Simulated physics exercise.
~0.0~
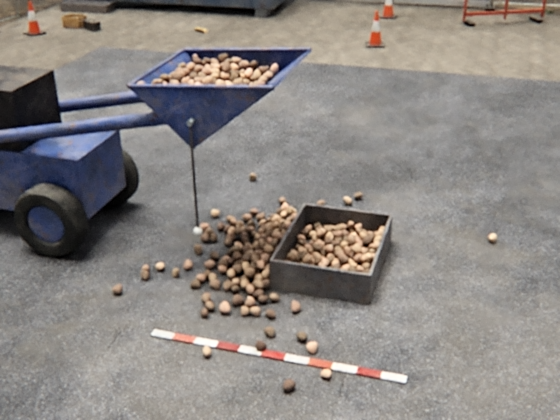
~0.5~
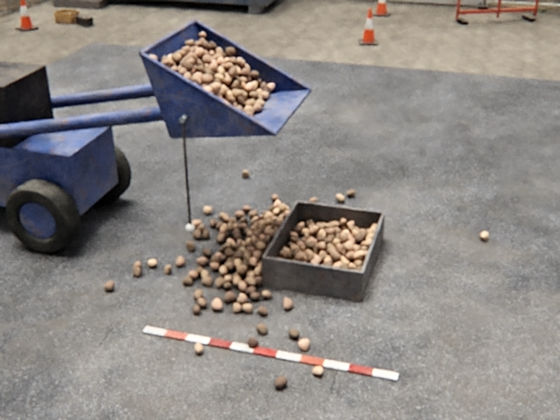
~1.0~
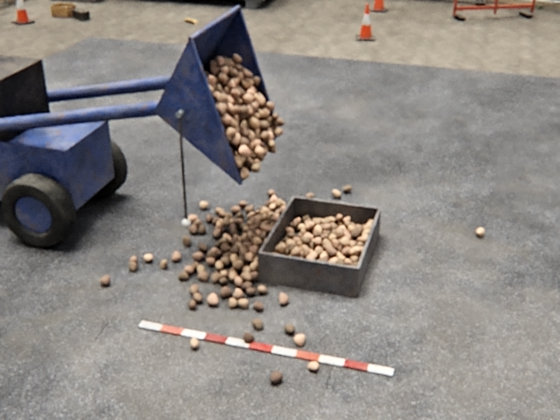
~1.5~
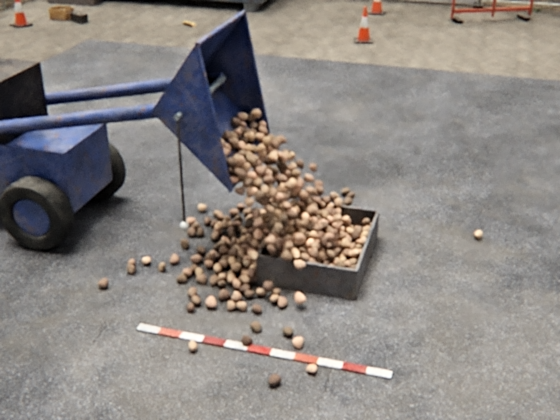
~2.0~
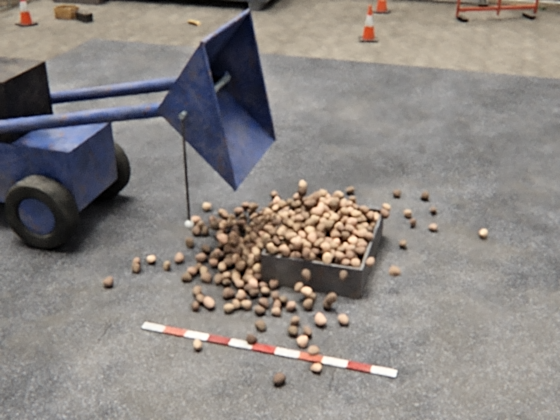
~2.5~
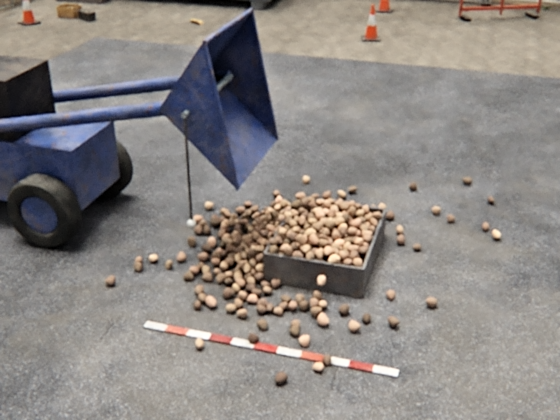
We see a blue loader tip its raised bucket of round brown stones down to the right, pouring them over an existing pile and into a dark square bin, until the bucket is empty, the bin is heaped full, and some stones lie scattered beyond it.
